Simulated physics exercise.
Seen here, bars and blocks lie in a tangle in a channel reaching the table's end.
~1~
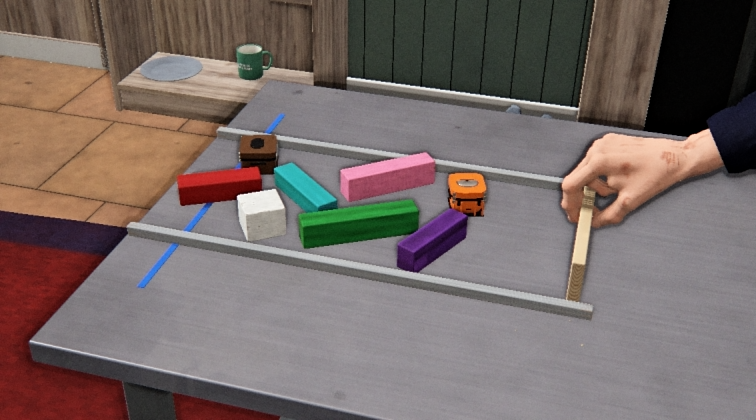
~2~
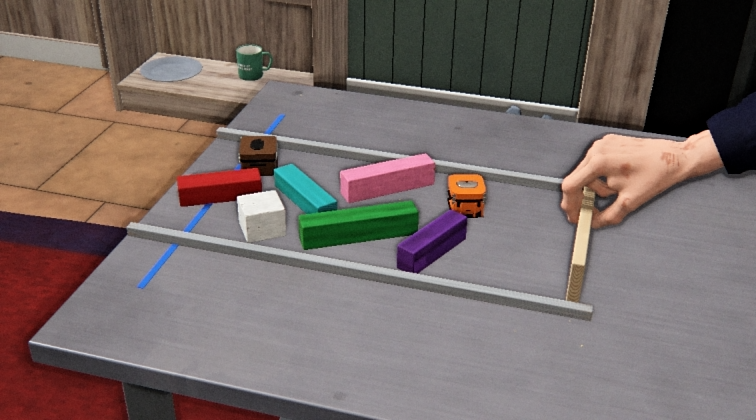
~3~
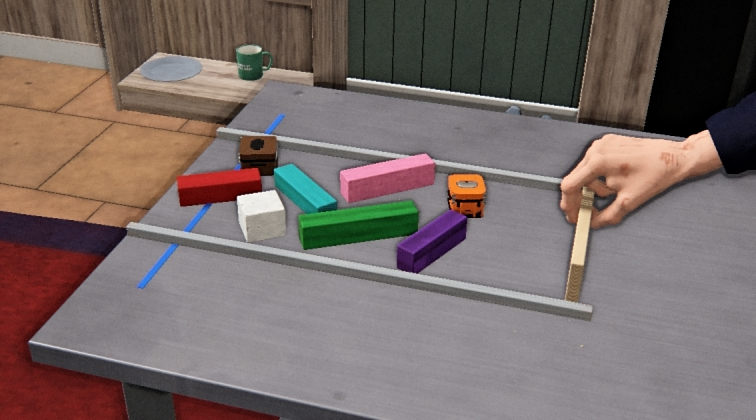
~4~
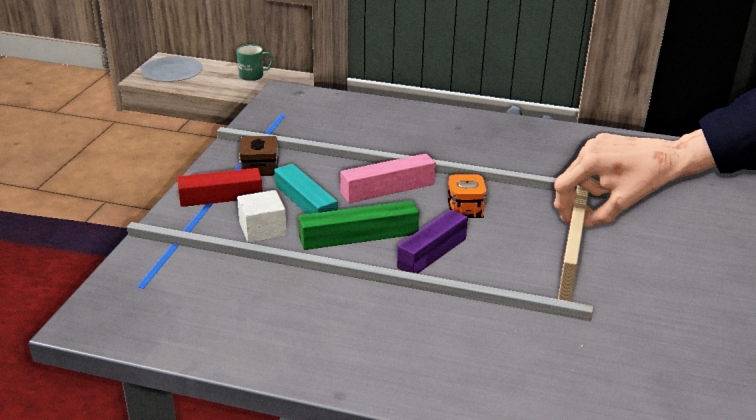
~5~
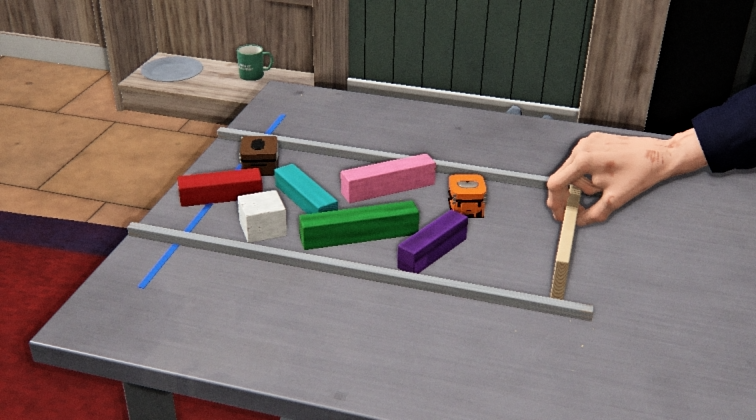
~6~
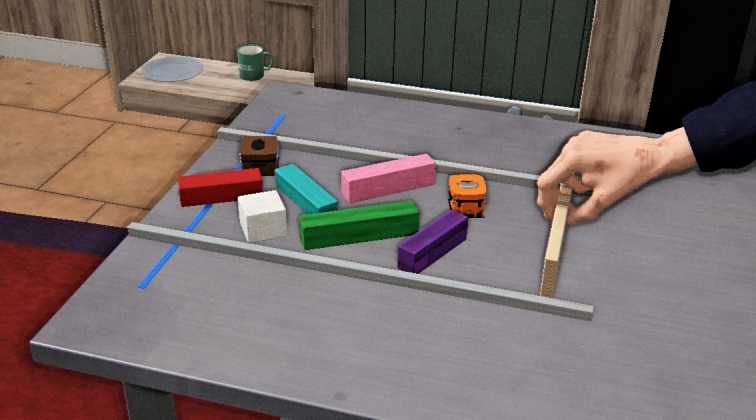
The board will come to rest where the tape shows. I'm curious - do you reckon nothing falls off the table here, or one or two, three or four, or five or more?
I'd say three or four fall off.
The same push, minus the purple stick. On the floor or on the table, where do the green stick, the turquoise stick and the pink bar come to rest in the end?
Note: Green stick is on by the end; turquoise stick is off by the end; pink bar is on by the end.
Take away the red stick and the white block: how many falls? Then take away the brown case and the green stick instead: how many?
The first count is 2 and the second is 2.
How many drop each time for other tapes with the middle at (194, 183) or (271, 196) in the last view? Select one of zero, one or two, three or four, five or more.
Going one tape after another, I'd say at least five for the first and either one or two for the second.
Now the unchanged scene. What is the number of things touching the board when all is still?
It is in contact with 3.
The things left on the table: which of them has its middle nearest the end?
That's the pink bar.
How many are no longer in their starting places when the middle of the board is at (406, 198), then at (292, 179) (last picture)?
The first number is 4, the next one 8.
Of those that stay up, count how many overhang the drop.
That would be 1.
Soon after, none off yet; red stick at rest near (221, 187); brown case at rest near (260, 157); white block at rest near (263, 216).
Then, none off yet; red stick at rest near (221, 187); brown case moved a little near (250, 150); white block moved about its own width near (246, 207).
Further on, none off yet; red stick moved about its own width near (155, 192); brown case moved about its own width near (229, 140); white block moved well along near (192, 200).
At rest, the number that fall off is three or four; fallen, turquoise stick, white block, brown case and red stick.
